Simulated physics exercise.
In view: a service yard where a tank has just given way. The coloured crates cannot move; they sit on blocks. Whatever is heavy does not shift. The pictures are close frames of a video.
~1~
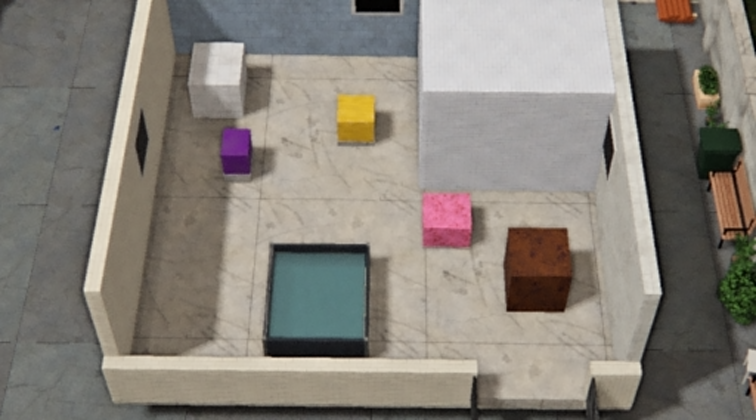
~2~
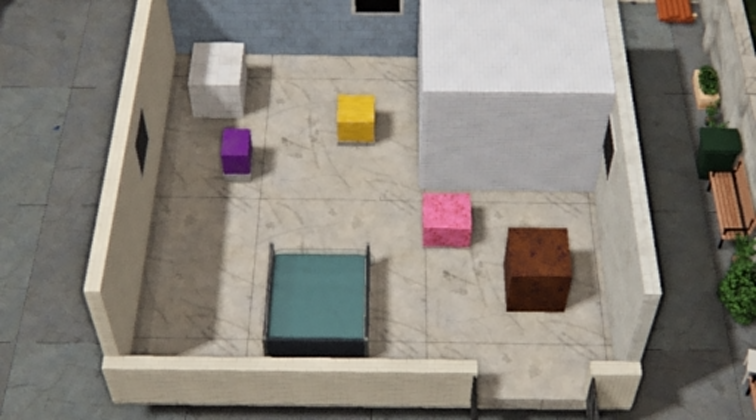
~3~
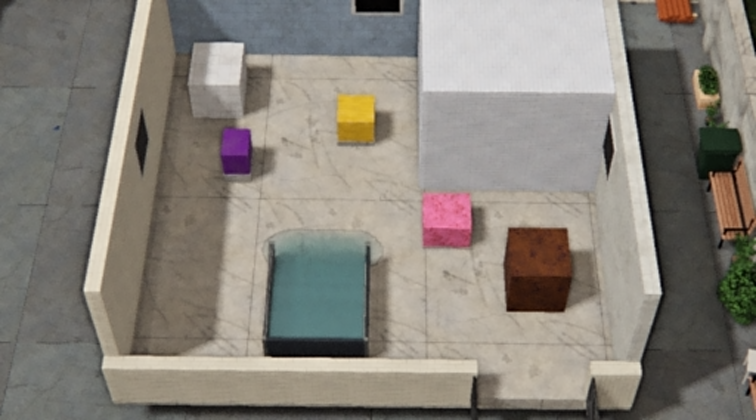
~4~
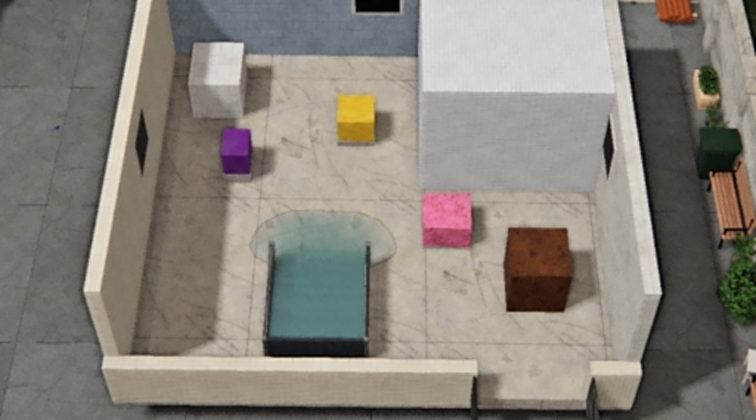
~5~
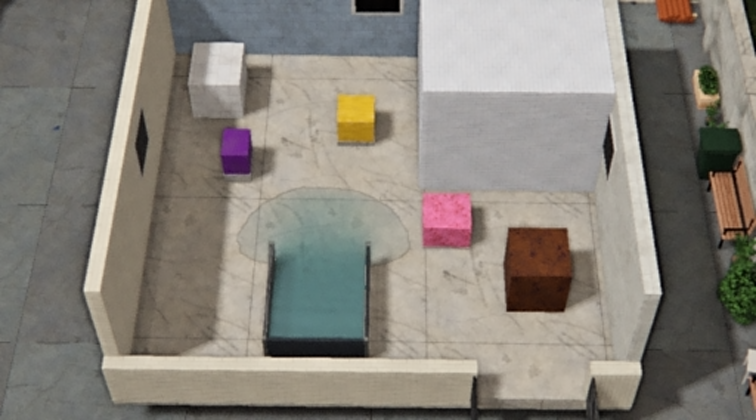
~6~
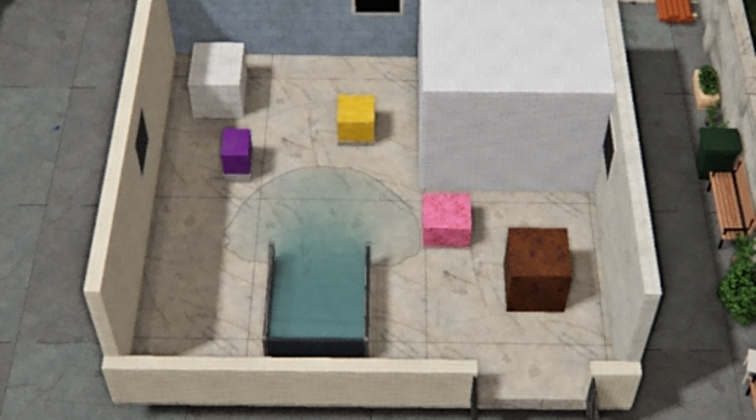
Walled service yard with scattered coloured blocks, water pouring from an open tank's far side and fanning out across the pale floor.
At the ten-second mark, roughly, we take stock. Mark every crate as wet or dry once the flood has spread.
Purple crate: Dry, yellow crate: Wet, pink crate: Wet.
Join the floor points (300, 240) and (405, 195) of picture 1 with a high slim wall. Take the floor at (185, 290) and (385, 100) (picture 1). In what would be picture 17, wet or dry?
Untouched, untouched.
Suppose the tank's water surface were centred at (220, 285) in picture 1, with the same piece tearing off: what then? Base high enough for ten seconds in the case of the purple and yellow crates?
I'd say the purple is overrun, while the yellow is overrun.
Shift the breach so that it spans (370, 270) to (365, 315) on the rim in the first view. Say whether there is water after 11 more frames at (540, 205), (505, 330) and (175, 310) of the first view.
Soaked, soaked, untouched.
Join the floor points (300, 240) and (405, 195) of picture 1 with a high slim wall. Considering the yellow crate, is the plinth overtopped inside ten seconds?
Yellow crate stays out of it.
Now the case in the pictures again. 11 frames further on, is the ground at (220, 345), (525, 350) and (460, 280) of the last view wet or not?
Going through them in order, I'd say clear, clear and clear.
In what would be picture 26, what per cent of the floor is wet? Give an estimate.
Close to 50 percent, by my reckoning.
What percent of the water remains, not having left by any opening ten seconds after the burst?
Estimate: Close to 100 %.
A moment on, water covers 25 % of the floor; the purple crate water round its plinth, the yellow crate water round its plinth, the pink crate water round its plinth.
Next, water covers 35 % of the floor; the purple crate water round its plinth, the yellow crate water round its plinth, the pink crate water round its plinth.
Then, water covers 50 % of the floor; the purple crate water round its plinth, the yellow crate water round its plinth, the pink crate water round its plinth.
Later, water covers 55 % of the floor; the purple crate water round its plinth, the yellow crate water round its plinth, the pink crate water round its plinth.
In the end, water covers 85 % of the floor; the purple crate stayed above the water, the yellow crate was topped, the pink crate was topped.
